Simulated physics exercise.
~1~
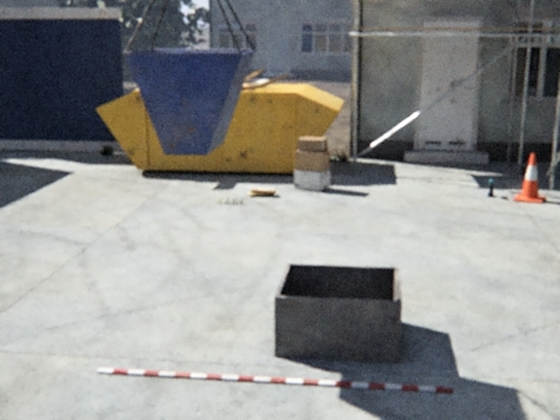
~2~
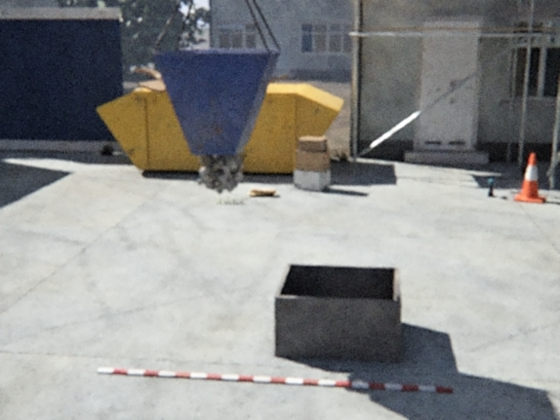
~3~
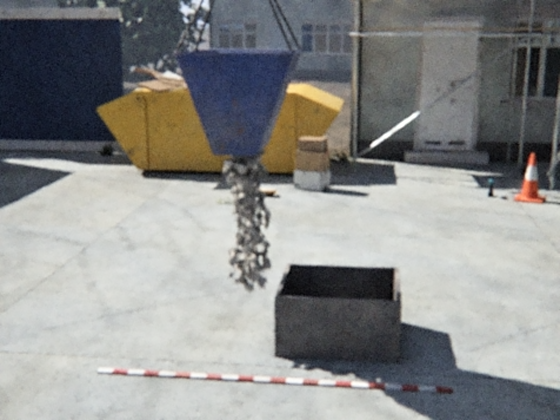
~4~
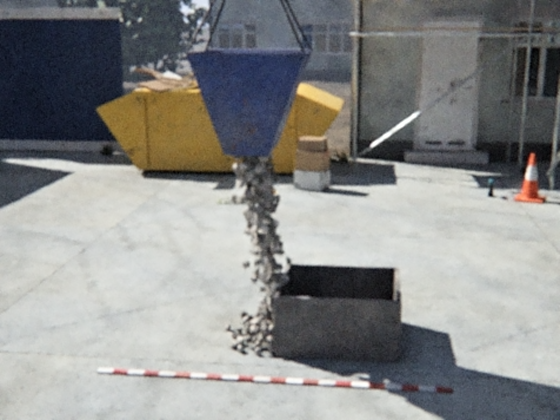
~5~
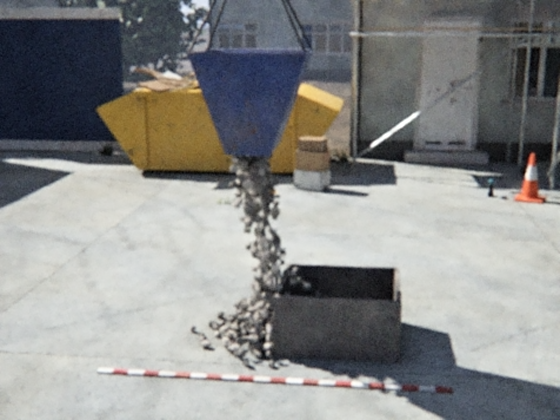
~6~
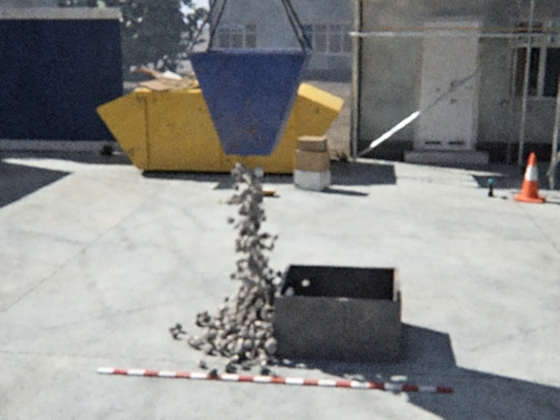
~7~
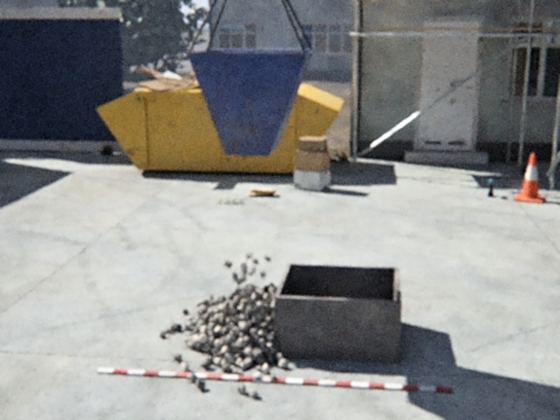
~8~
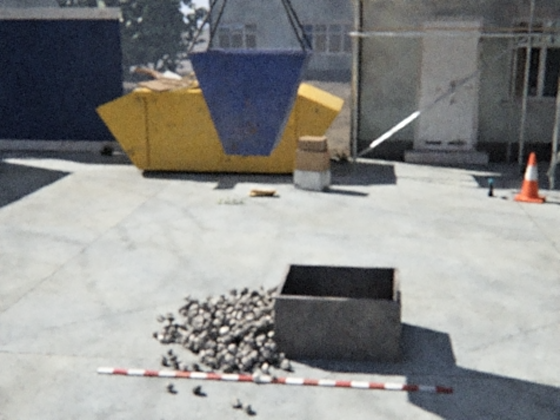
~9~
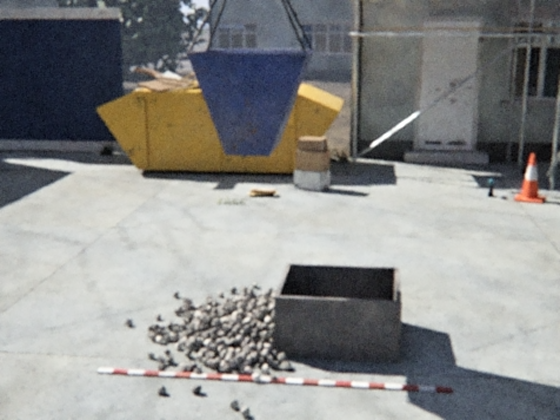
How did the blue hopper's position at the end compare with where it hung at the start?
At the end the blue hopper hung farther to the right than at the start, at about the same height. It had moved from the left part of the yellow container to in front of its right part.
A blue hopper hanging in front of a yellow container swung to the right and stopped, pouring grey stones from its bottom as it went. Most missed the dark open bin and ended in a spread-out heap on its left, a few beyond the striped pole.
